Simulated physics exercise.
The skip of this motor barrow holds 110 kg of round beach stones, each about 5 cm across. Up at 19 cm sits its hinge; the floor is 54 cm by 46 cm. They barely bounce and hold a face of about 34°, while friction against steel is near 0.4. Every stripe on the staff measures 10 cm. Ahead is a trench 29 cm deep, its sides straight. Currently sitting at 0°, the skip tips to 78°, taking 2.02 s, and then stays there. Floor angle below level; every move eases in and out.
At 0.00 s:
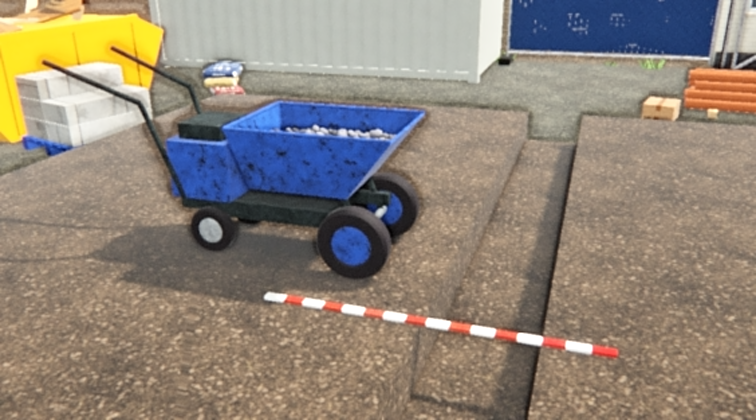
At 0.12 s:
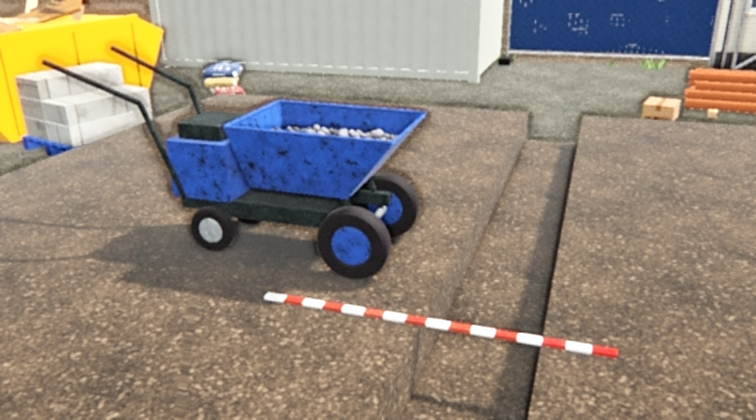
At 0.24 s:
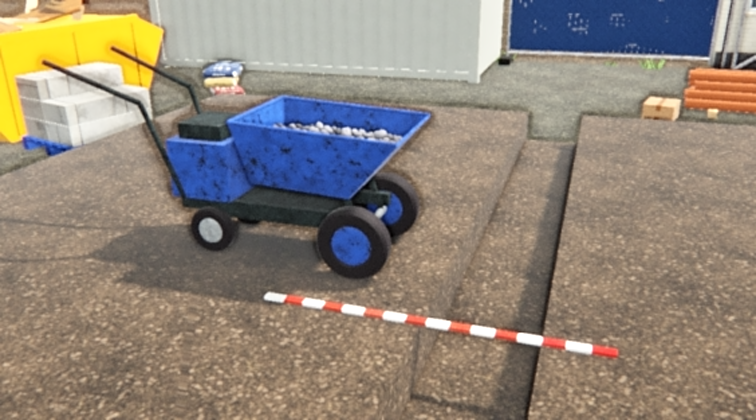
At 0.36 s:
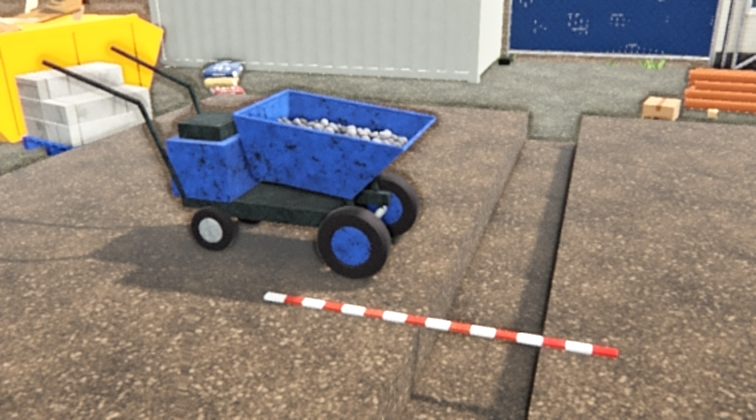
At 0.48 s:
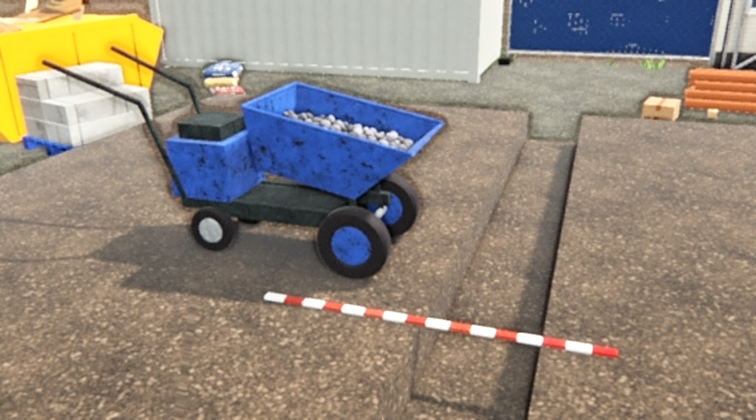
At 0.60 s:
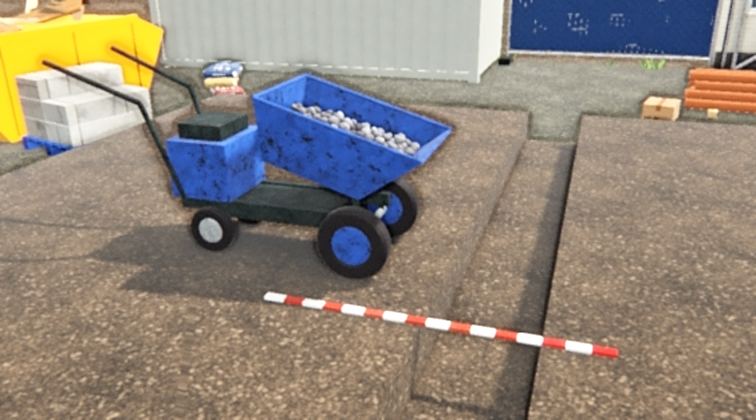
In the video, a blue motor barrow loaded with rounded stones stands beside a trench and a red-and-white striped staff, its wheels still, while the rear of its skip gradually rises and the skip tilts forward to the right.
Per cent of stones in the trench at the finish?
About 100 %.
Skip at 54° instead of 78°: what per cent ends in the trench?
I'd guess some 55 in a hundred.
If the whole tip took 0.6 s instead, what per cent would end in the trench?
With that change, it comes to around 90 per cent.
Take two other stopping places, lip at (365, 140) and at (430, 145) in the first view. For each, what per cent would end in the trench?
Near 100 then near 65 percent.
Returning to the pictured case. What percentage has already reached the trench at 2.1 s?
Around 80 per cent of it, at that instant.
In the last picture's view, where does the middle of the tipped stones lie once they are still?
The middle should be near (514, 314).
After 1.5 s the floor is at 66°; 97 % in the skip, 3 % in the trench; the foremost stones are at (500, 240).
After 2.1 s the floor is at 78°; 18 % in the skip, 82 % in the trench; the foremost stones are at (561, 309).
After 2.5 s the floor is at 78°; 2 % in the skip, 98 % in the trench; the foremost stones are at (570, 317).
After 4.4 s the floor is at 78°; 0 % in the skip, 100 % in the trench; the foremost stones are at (572, 317).
